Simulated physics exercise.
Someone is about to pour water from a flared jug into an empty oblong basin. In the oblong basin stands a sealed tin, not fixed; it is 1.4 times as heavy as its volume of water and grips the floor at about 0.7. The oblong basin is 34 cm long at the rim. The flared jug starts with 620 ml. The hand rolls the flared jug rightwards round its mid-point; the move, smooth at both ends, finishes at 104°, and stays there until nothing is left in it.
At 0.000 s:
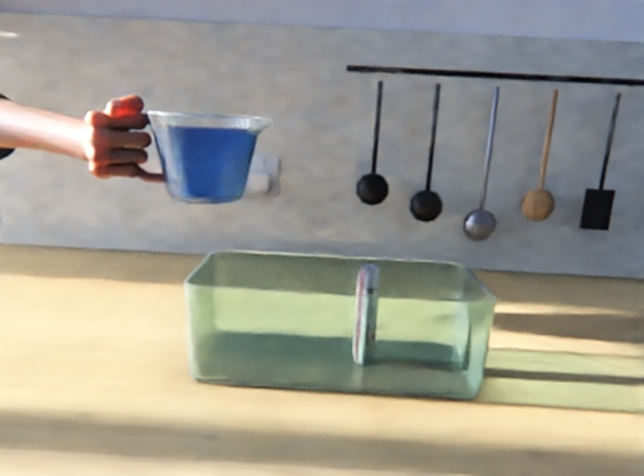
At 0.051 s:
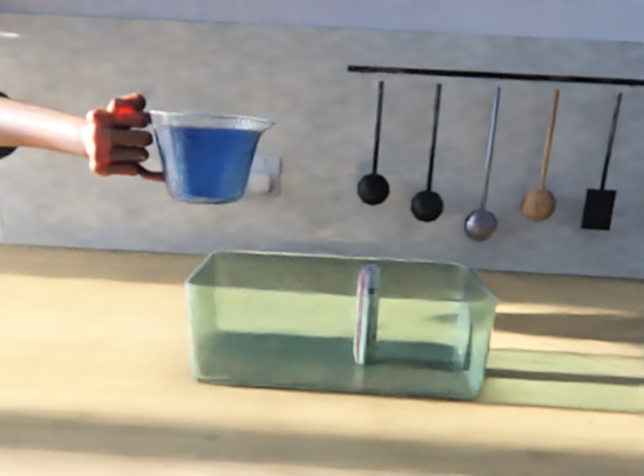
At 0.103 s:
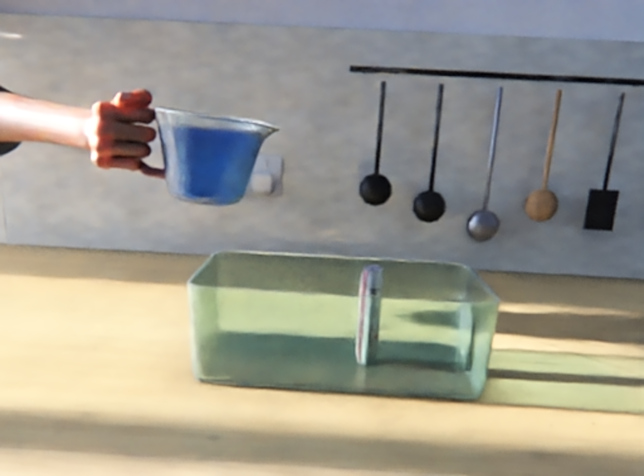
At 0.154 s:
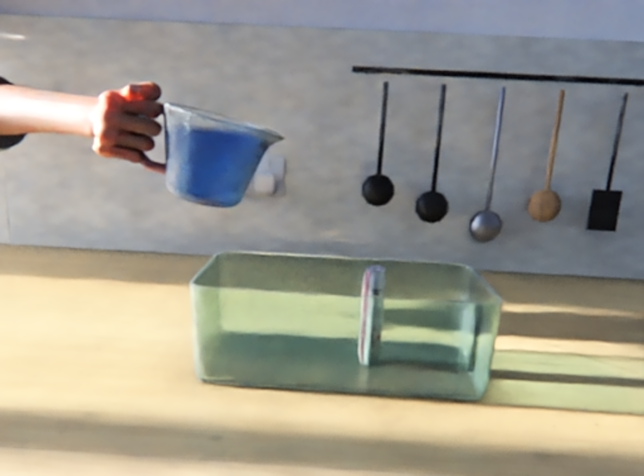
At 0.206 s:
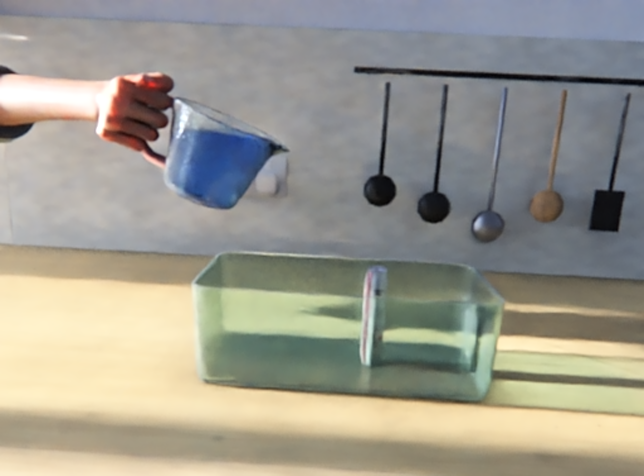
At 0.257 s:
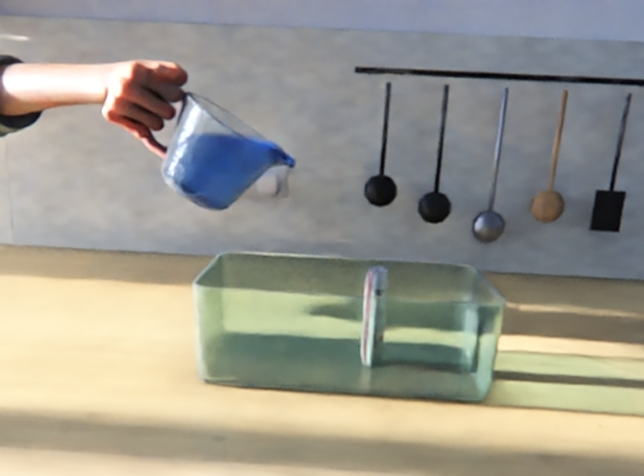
Hand tilting a clear jug of blue liquid rightwards above a greenish glass basin, the liquid reaching the lip.
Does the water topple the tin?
It remains upright.
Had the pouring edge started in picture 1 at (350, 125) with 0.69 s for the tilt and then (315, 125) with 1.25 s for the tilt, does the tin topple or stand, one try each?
First it falls; then it goes over.
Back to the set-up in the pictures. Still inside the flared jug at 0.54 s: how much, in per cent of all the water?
Some 36 per cent.
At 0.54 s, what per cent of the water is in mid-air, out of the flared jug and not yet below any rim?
Near 28 in a hundred.
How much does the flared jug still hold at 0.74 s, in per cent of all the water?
Near 3 in a hundred.
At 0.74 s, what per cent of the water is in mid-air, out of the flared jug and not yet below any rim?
Near 6 in a hundred.
By 0.54 s the tilt is 92° and 36 per cent is still to pour; the tin stands where it began.
By 0.74 s the tilt is 104° and 3 per cent is still to pour; the tin stands where it began.
By 0.96 s the tilt is 104° and 0 per cent is still to pour; the tin stands where it began.
By 1.19 s the tilt is 104° and 0 per cent is still to pour; the tin stands where it began.
At rest the tin stands where it began.
